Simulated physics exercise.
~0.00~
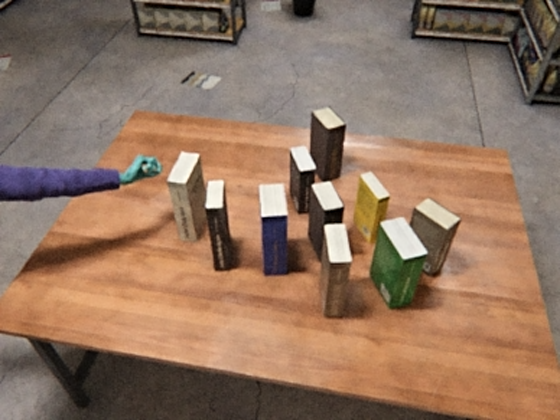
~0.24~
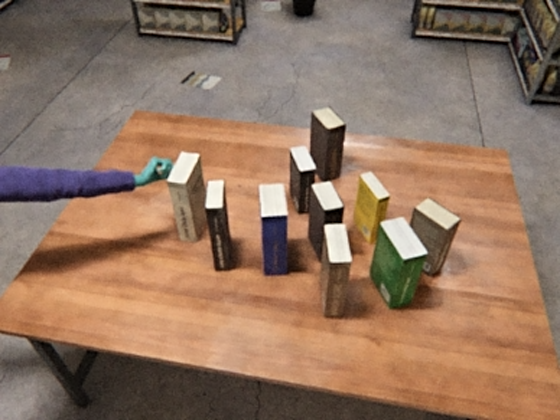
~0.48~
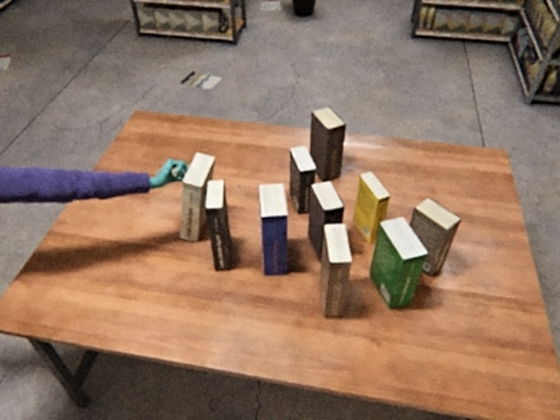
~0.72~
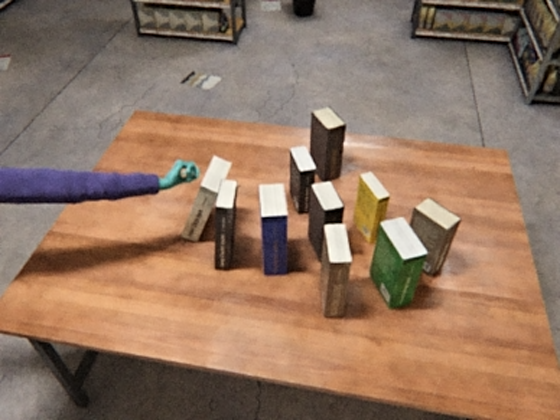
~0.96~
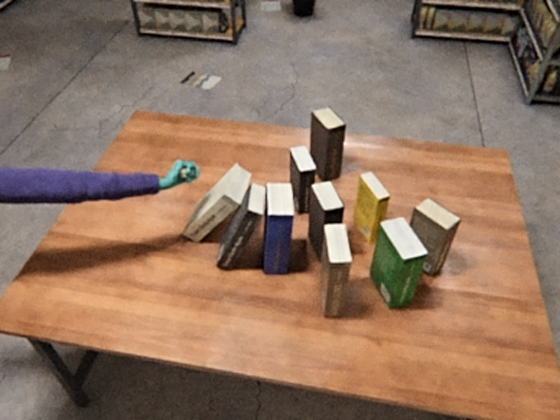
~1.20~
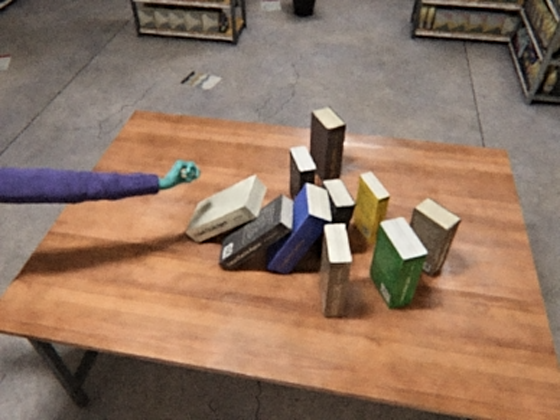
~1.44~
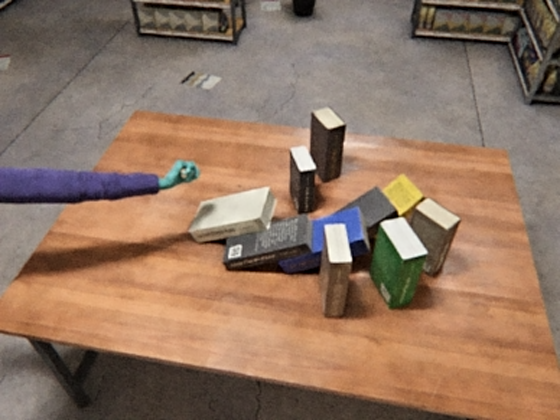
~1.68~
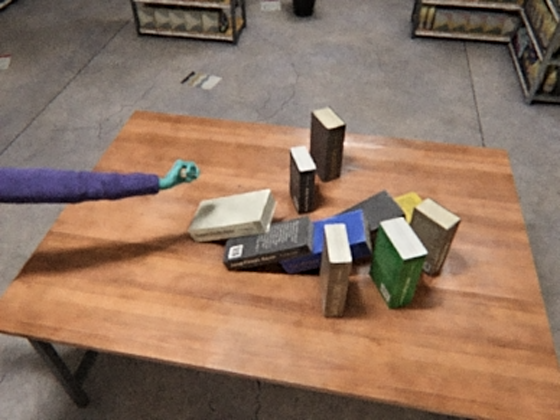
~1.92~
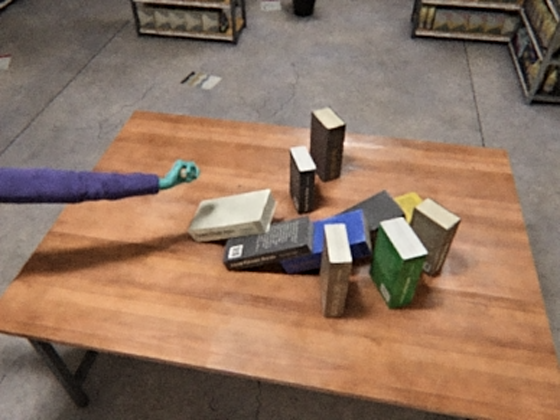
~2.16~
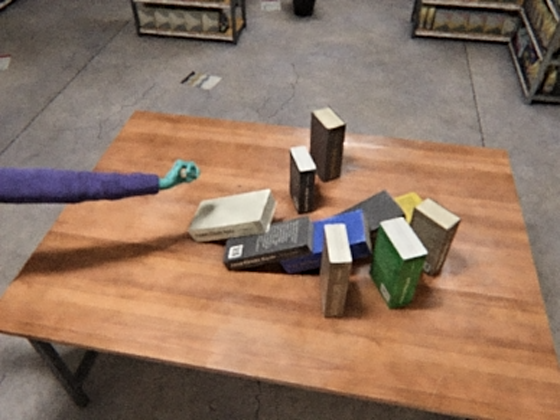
A gloved hand tips a pale book, toppling dark, blue and yellow books rightward, leaving five standing.
